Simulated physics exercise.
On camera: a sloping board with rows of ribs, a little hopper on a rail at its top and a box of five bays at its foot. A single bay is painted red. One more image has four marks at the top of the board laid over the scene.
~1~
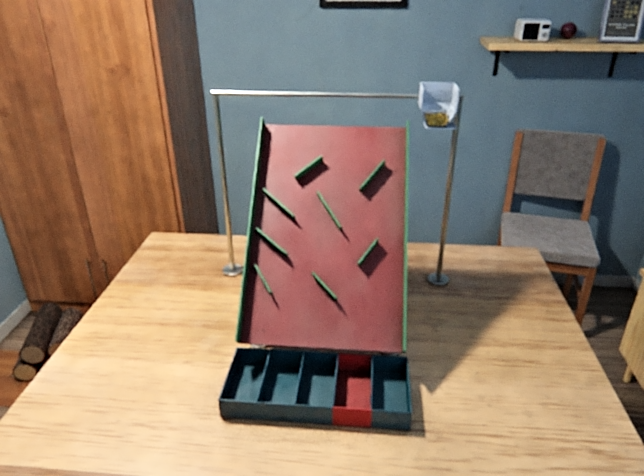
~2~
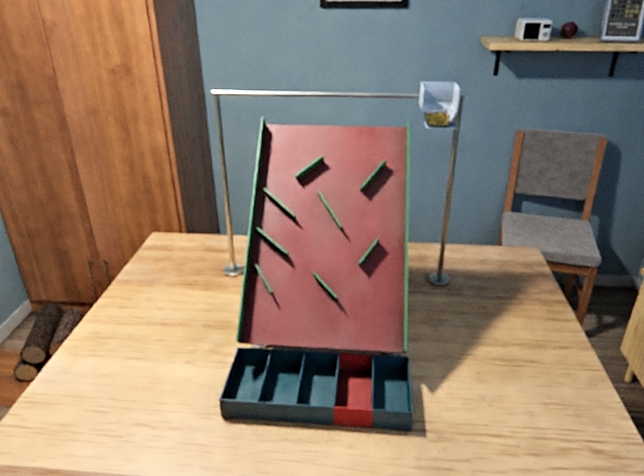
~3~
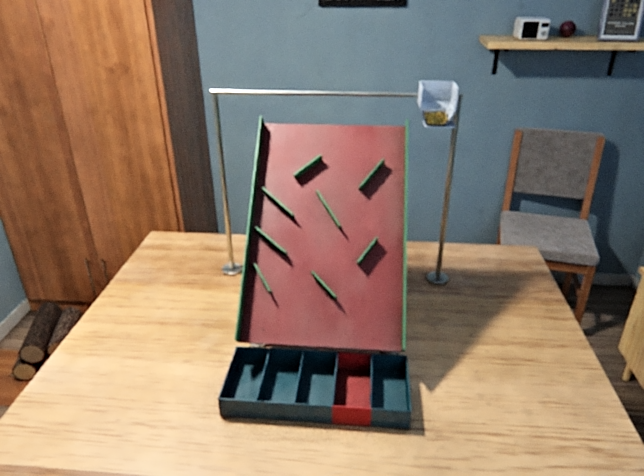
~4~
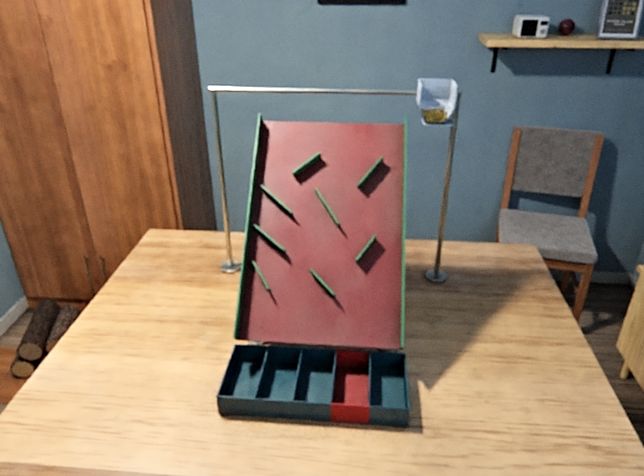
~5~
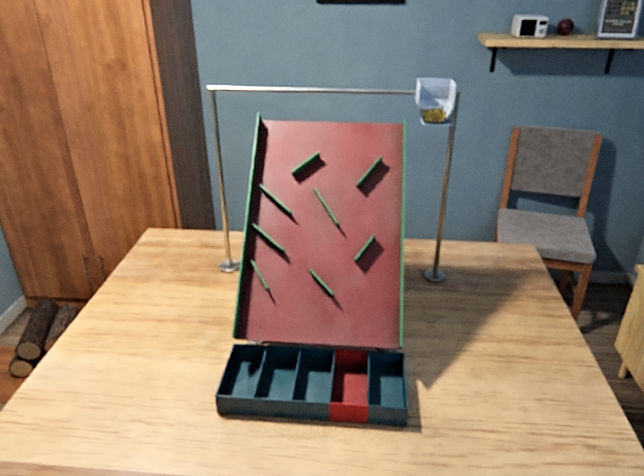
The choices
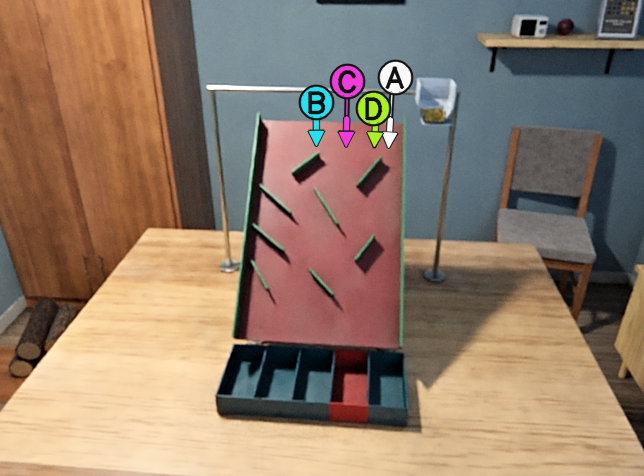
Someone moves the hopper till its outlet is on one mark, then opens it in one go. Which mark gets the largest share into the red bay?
The answer is mark C.
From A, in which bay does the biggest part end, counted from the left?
The fifth from the left.
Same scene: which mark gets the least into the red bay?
That is mark A.
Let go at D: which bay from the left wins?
The fourth.
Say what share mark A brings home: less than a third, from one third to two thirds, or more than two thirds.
It is less than a third.
On the marked copy, mark A meets the board at (388, 142); mark B meets the board at (316, 140); mark C meets the board at (346, 141); mark D meets the board at (374, 141).
With A, about a quarter in the red bay, about two thirds in other bays, a small part outside the box.
With B, about a third in the red bay, about half in other bays, a stray few outside the box.
With C, nearly all in the red bay, a small part in other bays.
With D, about two thirds in the red bay, about a third in other bays, a stray few held on the board, a stray few outside the box.
